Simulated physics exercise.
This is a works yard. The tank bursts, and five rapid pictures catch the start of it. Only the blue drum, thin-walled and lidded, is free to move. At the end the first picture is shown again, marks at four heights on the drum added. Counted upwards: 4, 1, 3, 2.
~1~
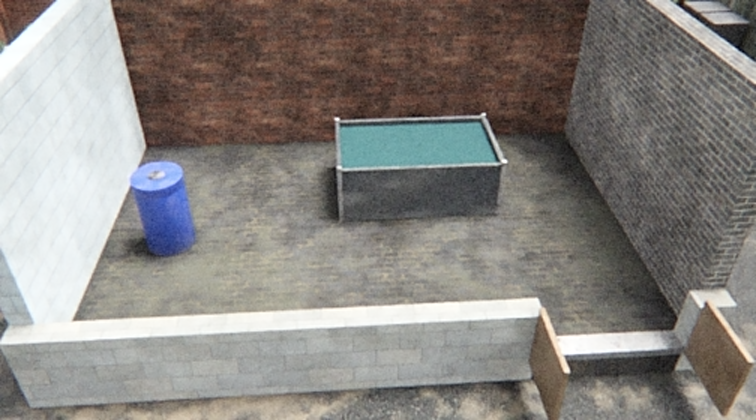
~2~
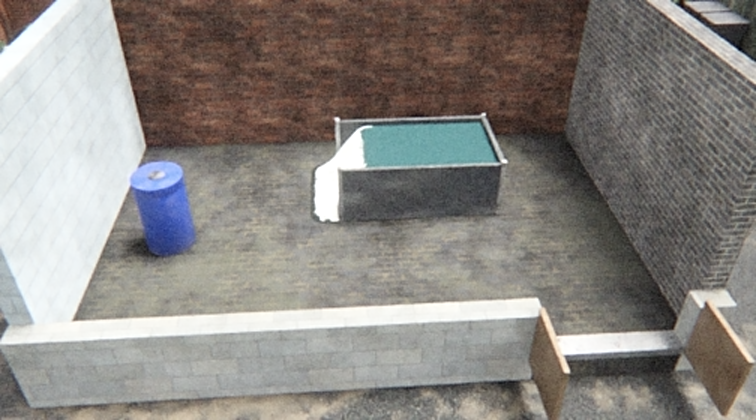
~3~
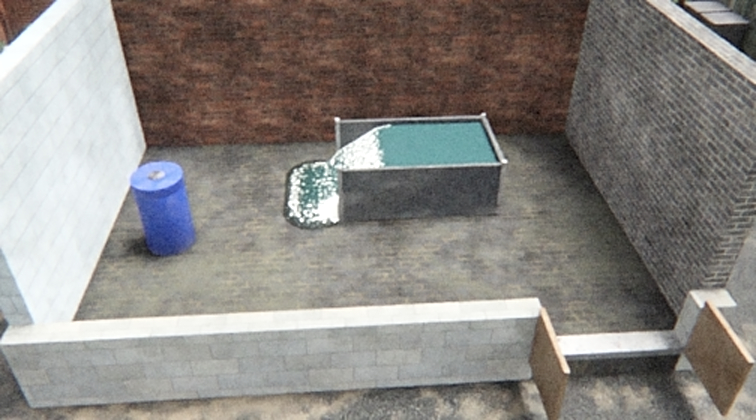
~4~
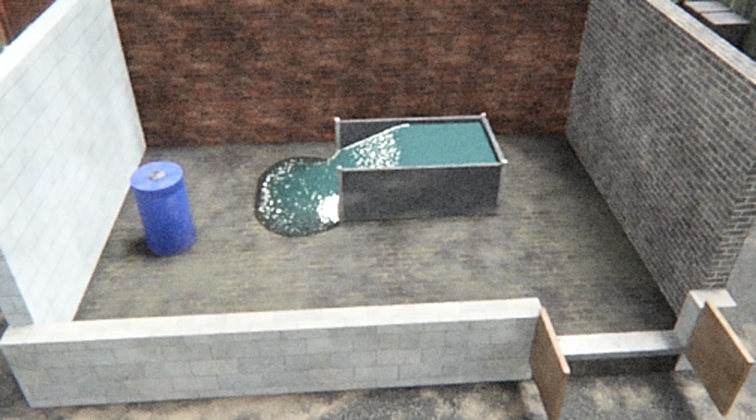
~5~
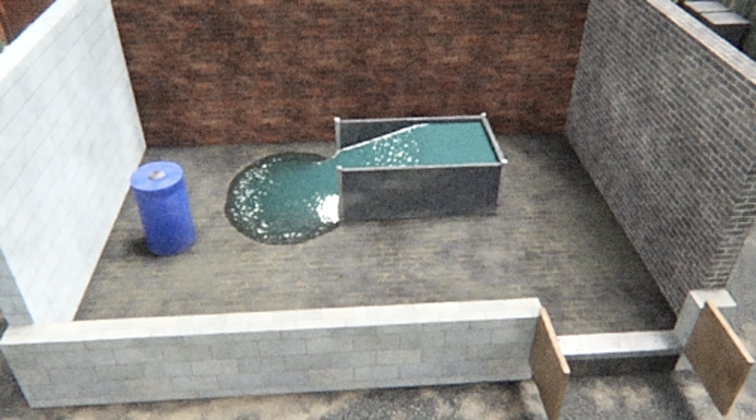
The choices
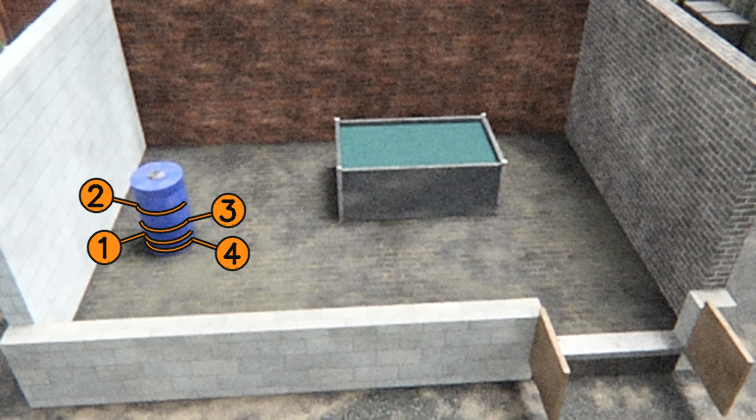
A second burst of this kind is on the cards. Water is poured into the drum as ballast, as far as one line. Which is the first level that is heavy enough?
Take 3.
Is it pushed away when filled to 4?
Yes.
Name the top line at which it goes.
The answer is 1.
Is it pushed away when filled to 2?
No, not at all.
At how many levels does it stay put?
Two of the four.
On the marked copy, 1 at (164, 242); 2 at (157, 213); 3 at (161, 231); 4 at (166, 250); from the bottom up 4, 1, 3, 2.
Choosing 1, it is pushed about its own width away.
Choosing 2, it does not move.
Choosing 3, it does not move.
Choosing 4, it is pushed about 7 times its own width away.
